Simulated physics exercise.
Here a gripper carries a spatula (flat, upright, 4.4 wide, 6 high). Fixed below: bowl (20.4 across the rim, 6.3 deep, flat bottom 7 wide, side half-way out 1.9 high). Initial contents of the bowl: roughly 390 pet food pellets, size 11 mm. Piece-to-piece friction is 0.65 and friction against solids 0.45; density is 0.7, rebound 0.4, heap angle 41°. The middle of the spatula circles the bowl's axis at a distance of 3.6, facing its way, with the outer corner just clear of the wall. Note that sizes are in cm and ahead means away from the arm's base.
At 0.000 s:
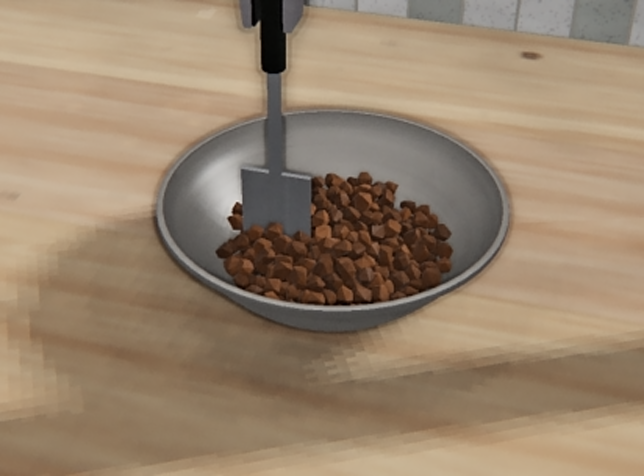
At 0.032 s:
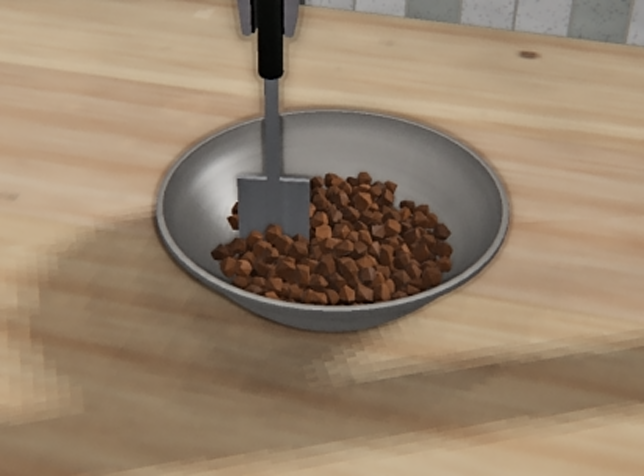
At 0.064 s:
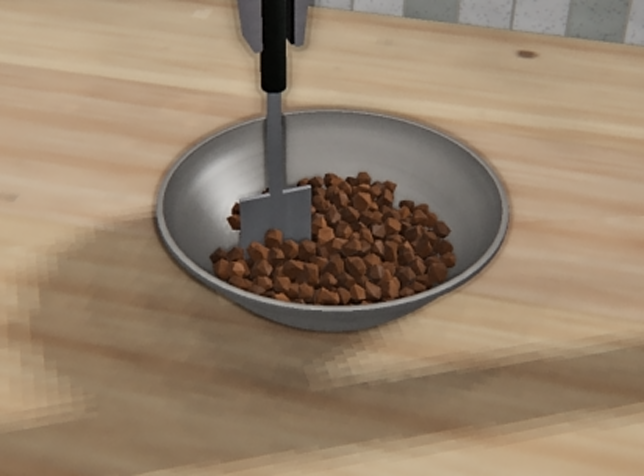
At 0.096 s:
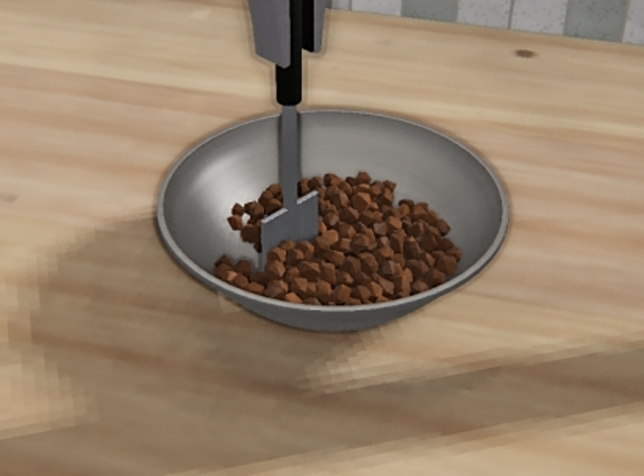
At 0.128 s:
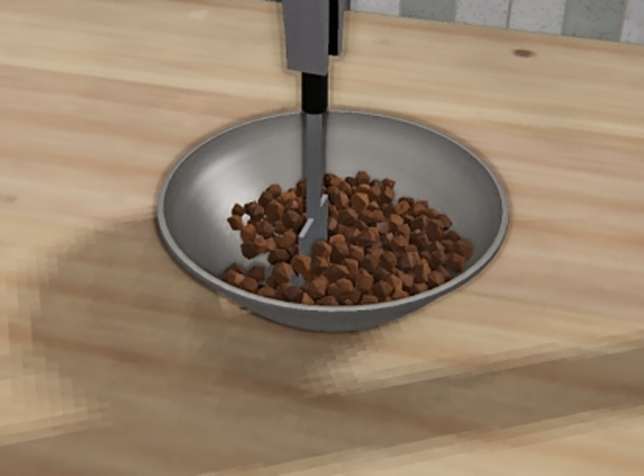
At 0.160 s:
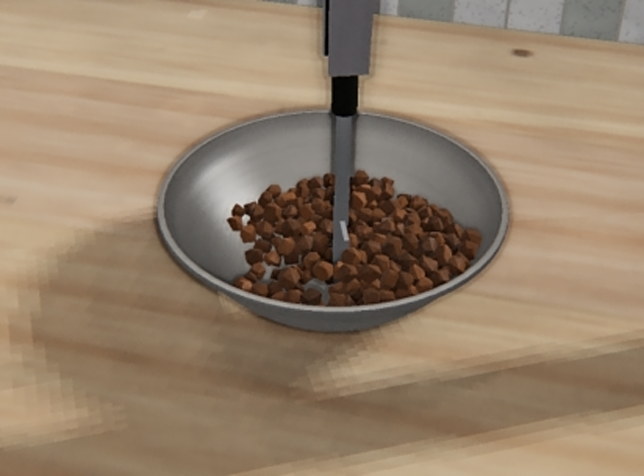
Gripper-held spatula turning and sweeping rightward through brown pet food pellets in a round metal bowl on a wooden surface.
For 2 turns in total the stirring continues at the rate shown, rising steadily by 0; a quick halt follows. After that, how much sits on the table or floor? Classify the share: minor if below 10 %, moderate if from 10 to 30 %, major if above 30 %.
Moderate, from 10 to 30 %.
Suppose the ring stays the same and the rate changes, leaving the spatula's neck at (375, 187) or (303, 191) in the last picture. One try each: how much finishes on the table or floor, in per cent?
About 35 and 5 %.
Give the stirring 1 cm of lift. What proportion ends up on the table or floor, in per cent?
Around 15 %.
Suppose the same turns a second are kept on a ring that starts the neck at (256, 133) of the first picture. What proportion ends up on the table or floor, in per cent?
Roughly 35 per cent.
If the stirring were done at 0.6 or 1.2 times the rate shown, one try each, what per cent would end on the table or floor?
Around 5 percent for the first try and 30 percent for the second.
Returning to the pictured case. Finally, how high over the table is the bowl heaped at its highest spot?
Measured height: Some 6.5 cm.
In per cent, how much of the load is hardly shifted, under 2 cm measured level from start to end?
Roughly 5 per cent.
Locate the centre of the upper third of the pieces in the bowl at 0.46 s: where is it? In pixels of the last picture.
Centre of upper third: Approx. (240, 187) px.
After 0.46 s, 348° round, highest piece 9 above the table; 353 in the bowl, 28 on the table or floor, 7 in flight or on the tool.
After 0.76 s, 225° round, highest piece 8 above the table; 326 in the bowl, 55 on the table or floor, 7 in flight or on the tool.
After 1.11 s, 0° round, highest piece 6 above the table; 307 in the bowl, 81 on the table or floor.
After 1.81 s, 0° round, highest piece 6 above the table; 307 in the bowl, 81 on the table or floor.
At rest, 307 in the bowl, 81 on the table or floor. That is 21 % on the table or floor.
